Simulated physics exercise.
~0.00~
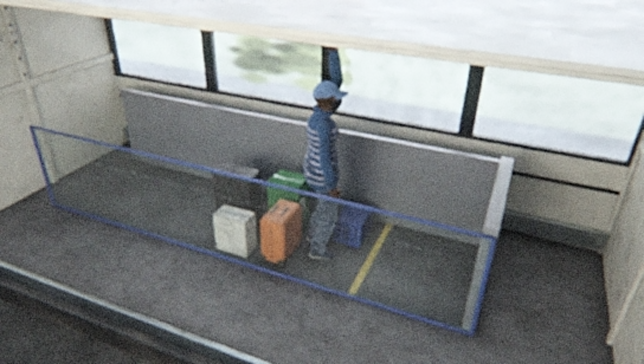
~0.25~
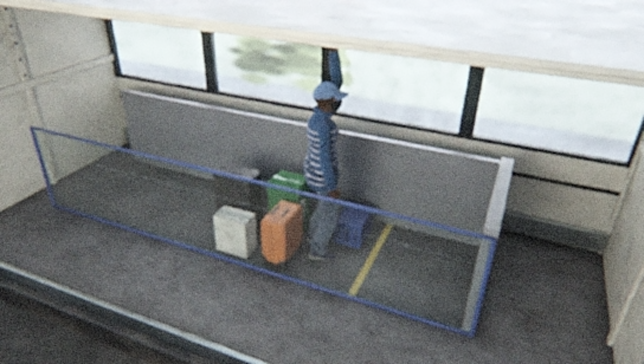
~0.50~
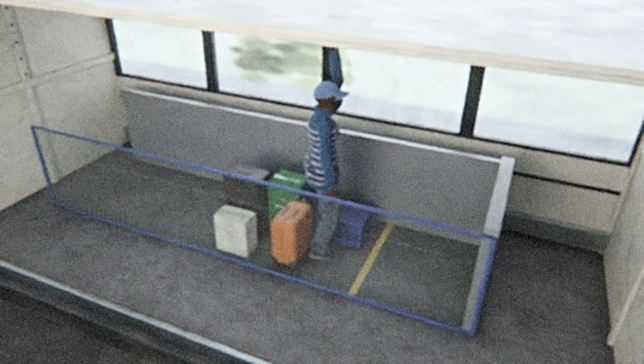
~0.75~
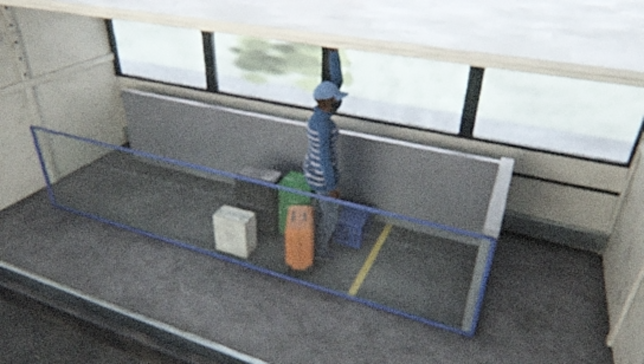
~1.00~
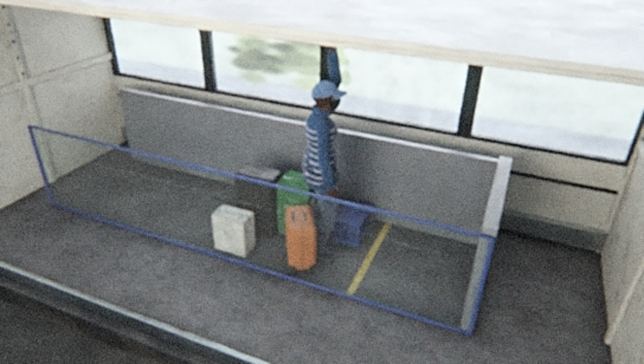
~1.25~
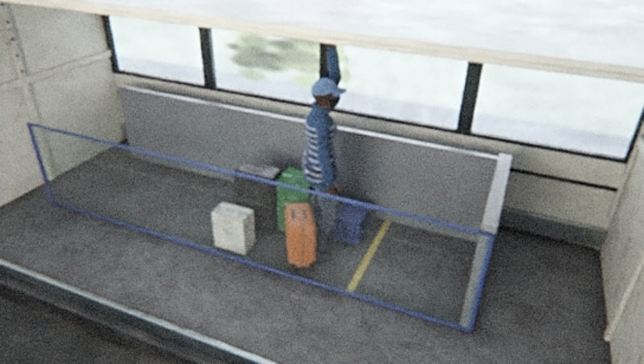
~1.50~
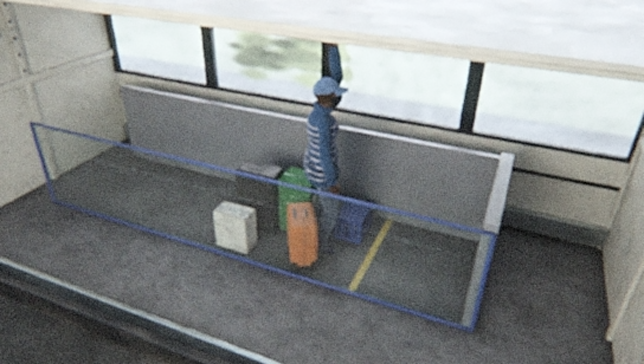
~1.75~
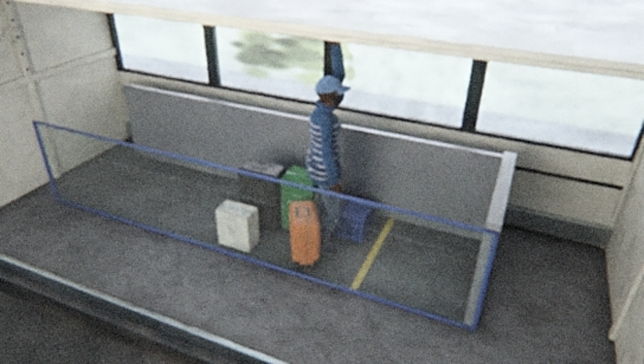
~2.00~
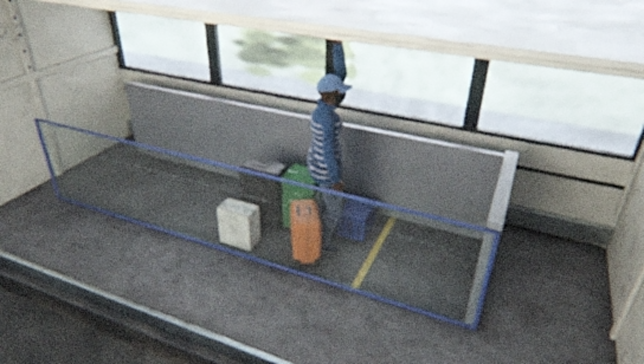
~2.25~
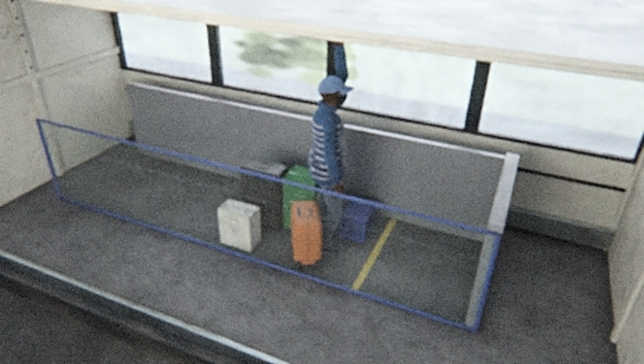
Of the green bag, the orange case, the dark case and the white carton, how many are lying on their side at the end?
None of them are; all four are still standing upright at the end.
